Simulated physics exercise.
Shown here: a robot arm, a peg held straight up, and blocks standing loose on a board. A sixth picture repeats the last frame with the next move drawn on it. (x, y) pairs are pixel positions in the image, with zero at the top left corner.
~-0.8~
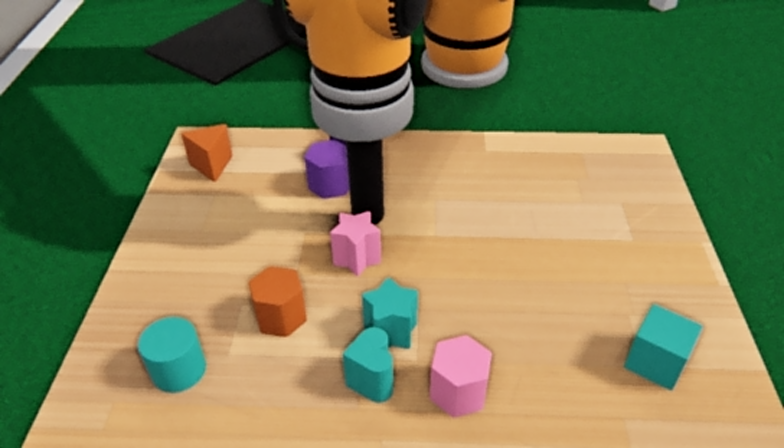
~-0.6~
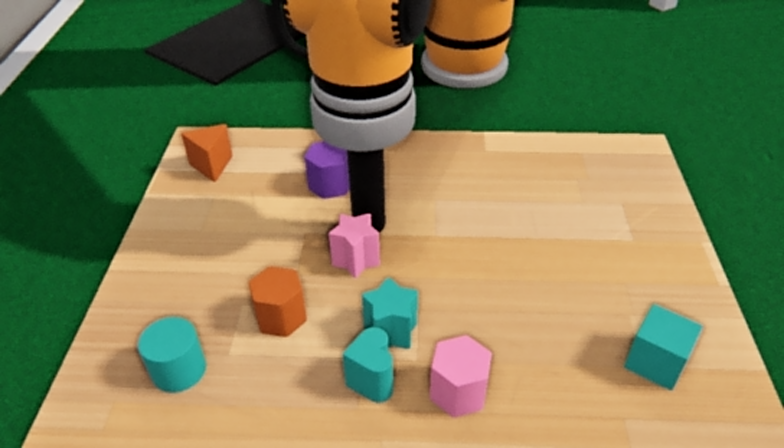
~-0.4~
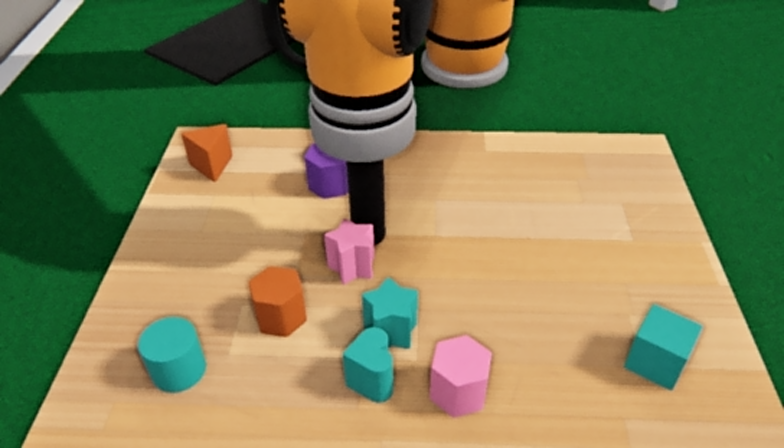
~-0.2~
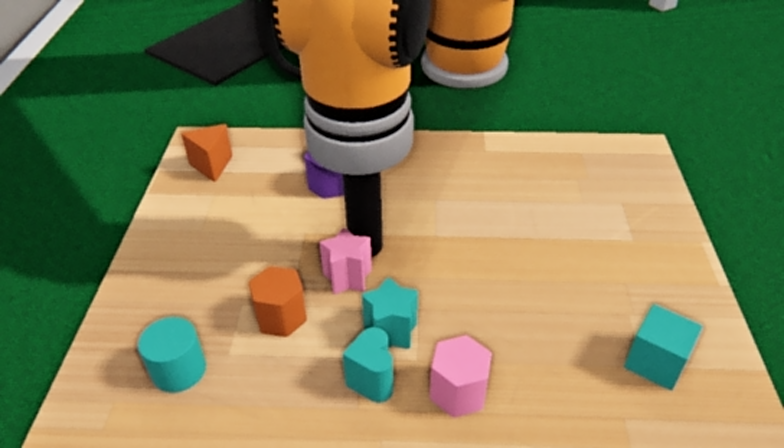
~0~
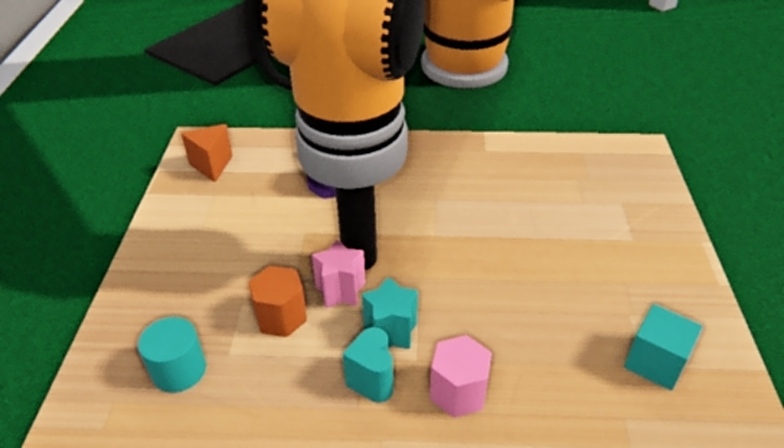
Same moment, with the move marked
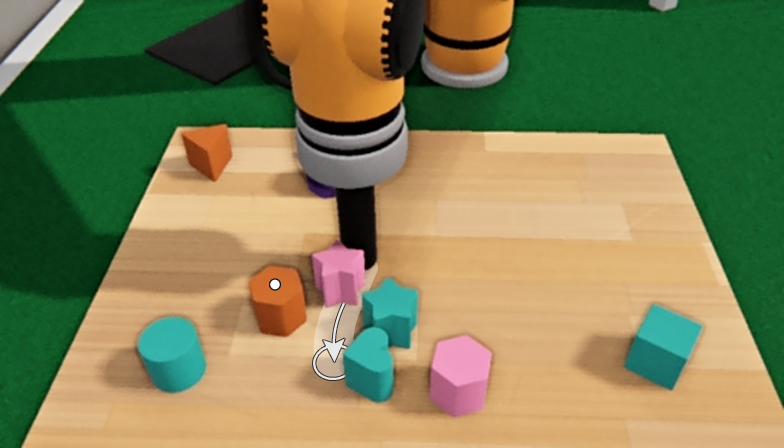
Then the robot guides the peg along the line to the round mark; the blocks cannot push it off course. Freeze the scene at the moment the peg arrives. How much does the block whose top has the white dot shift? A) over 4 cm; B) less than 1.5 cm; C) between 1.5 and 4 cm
(C)
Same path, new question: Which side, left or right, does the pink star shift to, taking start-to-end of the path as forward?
It gets pushed right.
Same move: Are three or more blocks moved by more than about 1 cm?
Short answer: No.
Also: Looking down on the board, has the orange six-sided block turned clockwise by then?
Going by the path, yes.
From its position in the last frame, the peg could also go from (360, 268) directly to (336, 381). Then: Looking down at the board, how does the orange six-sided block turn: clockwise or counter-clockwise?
Prediction: Clockwise.
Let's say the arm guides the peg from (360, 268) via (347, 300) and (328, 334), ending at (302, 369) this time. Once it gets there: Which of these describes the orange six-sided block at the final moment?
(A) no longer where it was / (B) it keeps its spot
My pick is A.
The line goes from (360, 268) through (347, 296) and (336, 327) to (334, 362); the dot is on the orange six-sided block.
On the path given first. One third of the way, peg (346, 289); orange six-sided block (269, 287); pink star (320, 288).
Two thirds of the way, peg (335, 320); orange six-sided block (256, 295), turned 35° clockwise; pink star (299, 318), turned 20° clockwise.
At the end, peg (334, 354); orange six-sided block (256, 295), turned 35° clockwise; pink star (288, 335), turned 50° clockwise; turquoise heart-shaped block unmoved.
